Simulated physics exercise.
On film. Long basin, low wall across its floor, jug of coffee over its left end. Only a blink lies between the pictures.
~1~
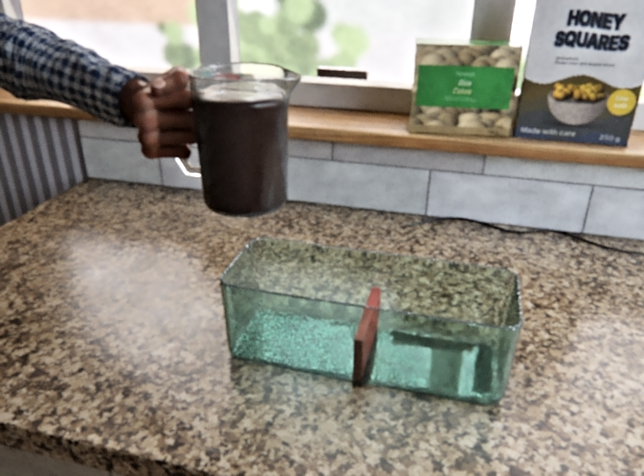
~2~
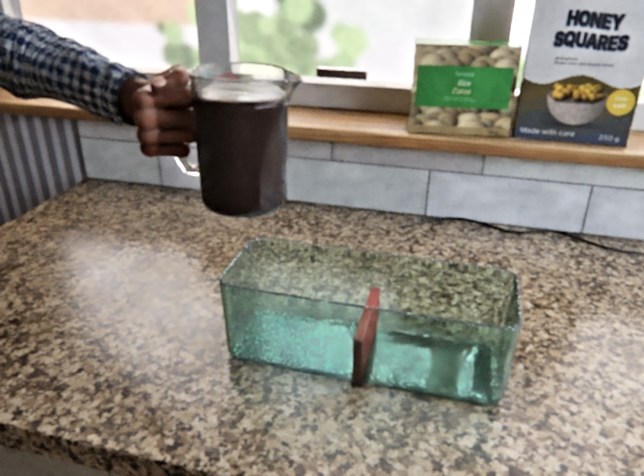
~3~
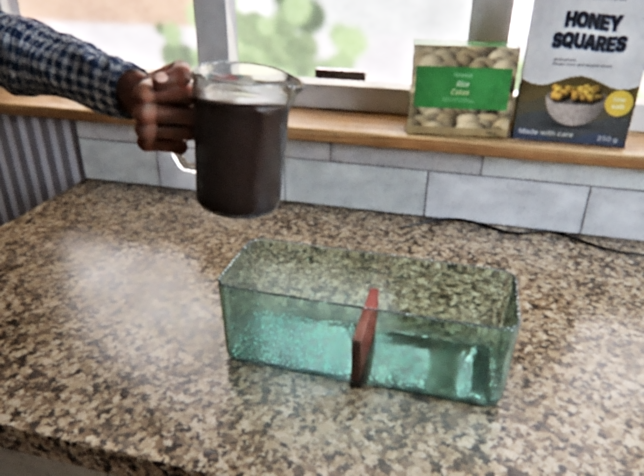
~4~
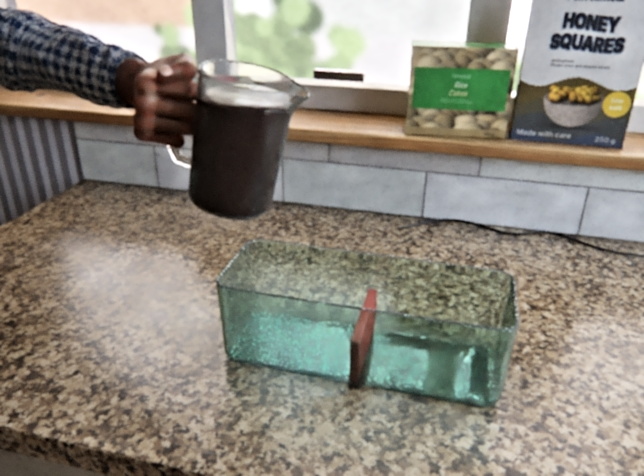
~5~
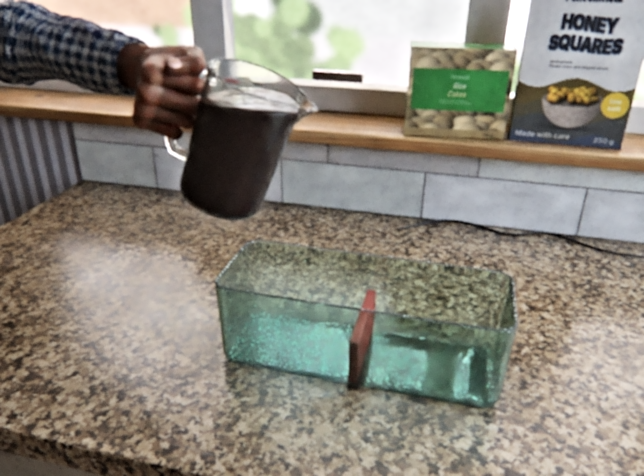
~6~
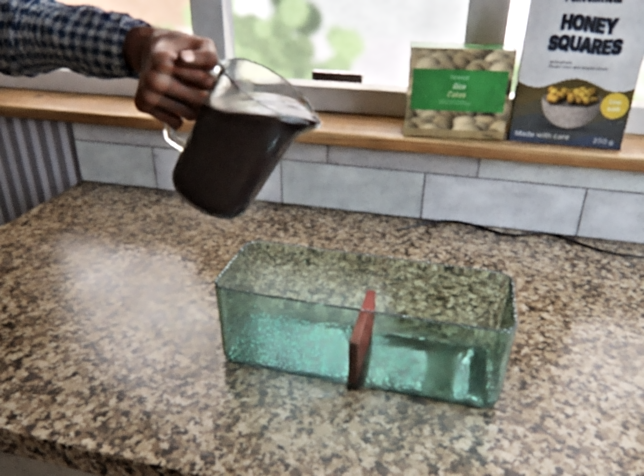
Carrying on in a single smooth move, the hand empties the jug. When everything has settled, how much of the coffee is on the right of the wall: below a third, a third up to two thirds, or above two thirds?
Once it settles, the part right of the wall is a third to two thirds, I'd say.
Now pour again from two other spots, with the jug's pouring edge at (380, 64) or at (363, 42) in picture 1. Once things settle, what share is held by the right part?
Try one: 95 %; try two: 90 %.
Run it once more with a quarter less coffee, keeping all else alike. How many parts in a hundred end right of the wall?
The share comes to some 25 parts in a hundred.
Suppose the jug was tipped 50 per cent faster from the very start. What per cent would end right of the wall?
About 40 %.
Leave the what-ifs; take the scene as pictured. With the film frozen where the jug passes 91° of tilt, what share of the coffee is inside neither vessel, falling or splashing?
Share in flight: Approx. 20 %.
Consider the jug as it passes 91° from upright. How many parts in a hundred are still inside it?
Roughly 70 in a hundred.
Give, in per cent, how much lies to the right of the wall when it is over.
Close to 45 in a hundred.
A moment on, the jug is tipped on its side and 69 per cent is still to pour, 1 is left of the wall and 9 right of it.
Next, the jug is tipped right over and 25 per cent is still to pour, 25 is left of the wall and 30 right of it.
Then the jug is tipped right over and 4 per cent is still to pour, 44 is left of the wall and 45 right of it.
Later the jug is tipped right over and 0 per cent is still to pour, 52 is left of the wall and 45 right of it.
In the end 53 per cent lies left of the wall, 45 right of it and 2 outside.
